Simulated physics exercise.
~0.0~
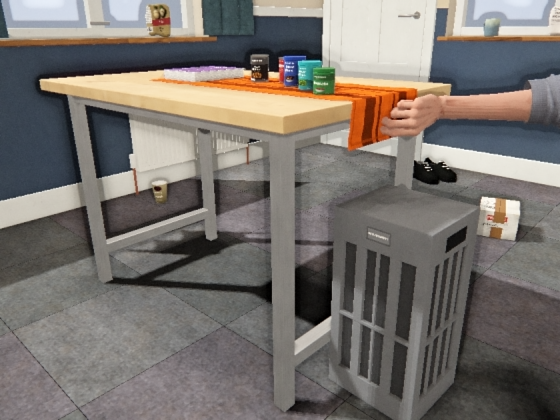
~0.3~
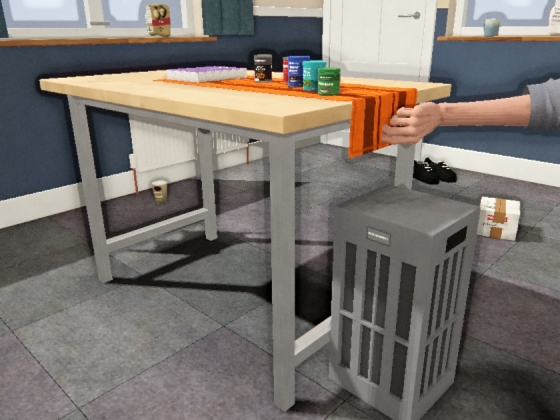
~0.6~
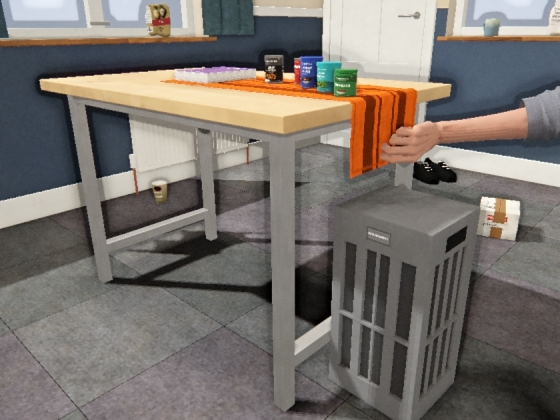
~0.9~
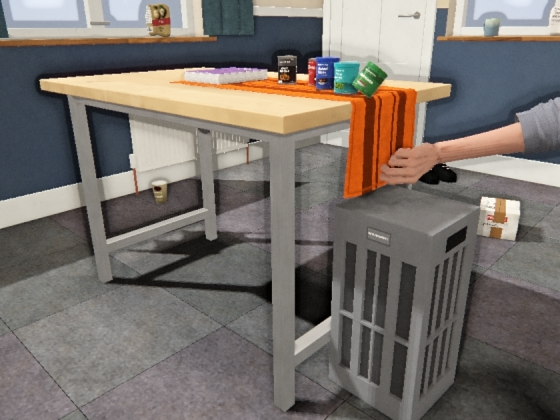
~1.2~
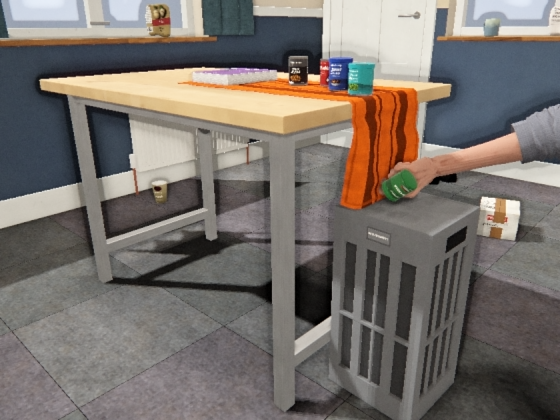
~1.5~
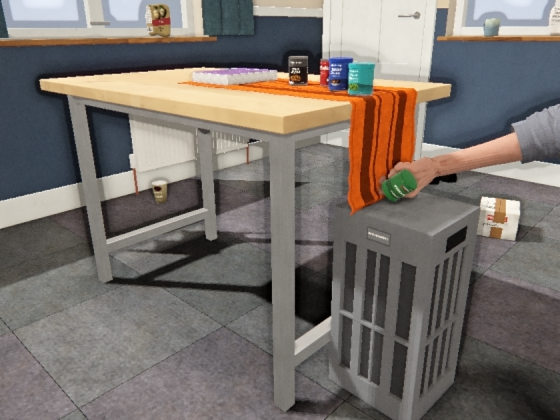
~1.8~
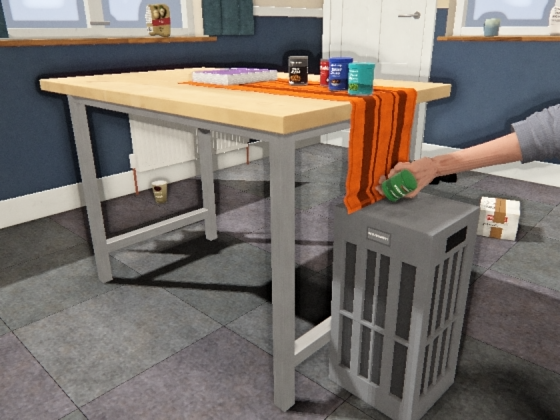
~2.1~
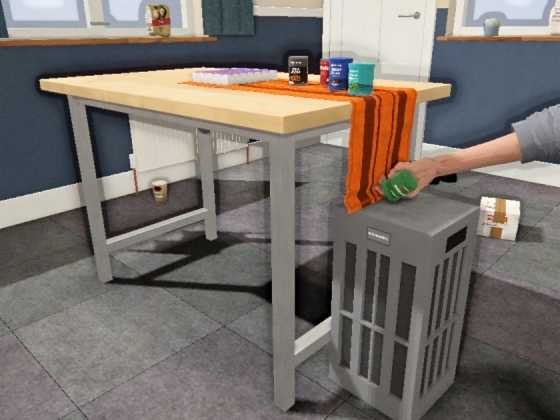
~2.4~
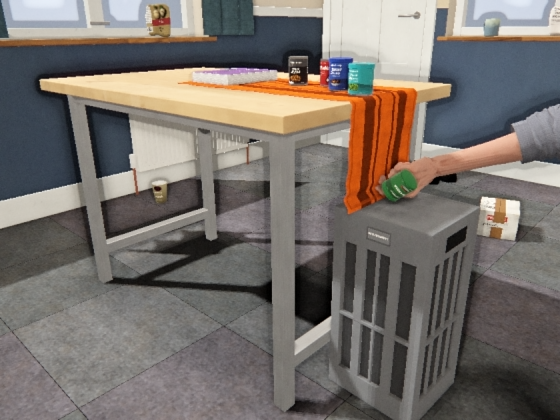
An orange striped scarf lies across the end of a pale wooden desk with grey metal legs, seen from a fixed view in a blue-walled room. Dark, red, blue or turquoise and green containers stand on it, with a purple-topped tray behind, and a slatted grey crate sits below. A hand from the right pulls the scarf's end down over the edge, drawing the containers along. The green one tips and drops off beside the hand. The hem ends at the crate's top, still held, with the green container against the hand and the others standing on the desk.
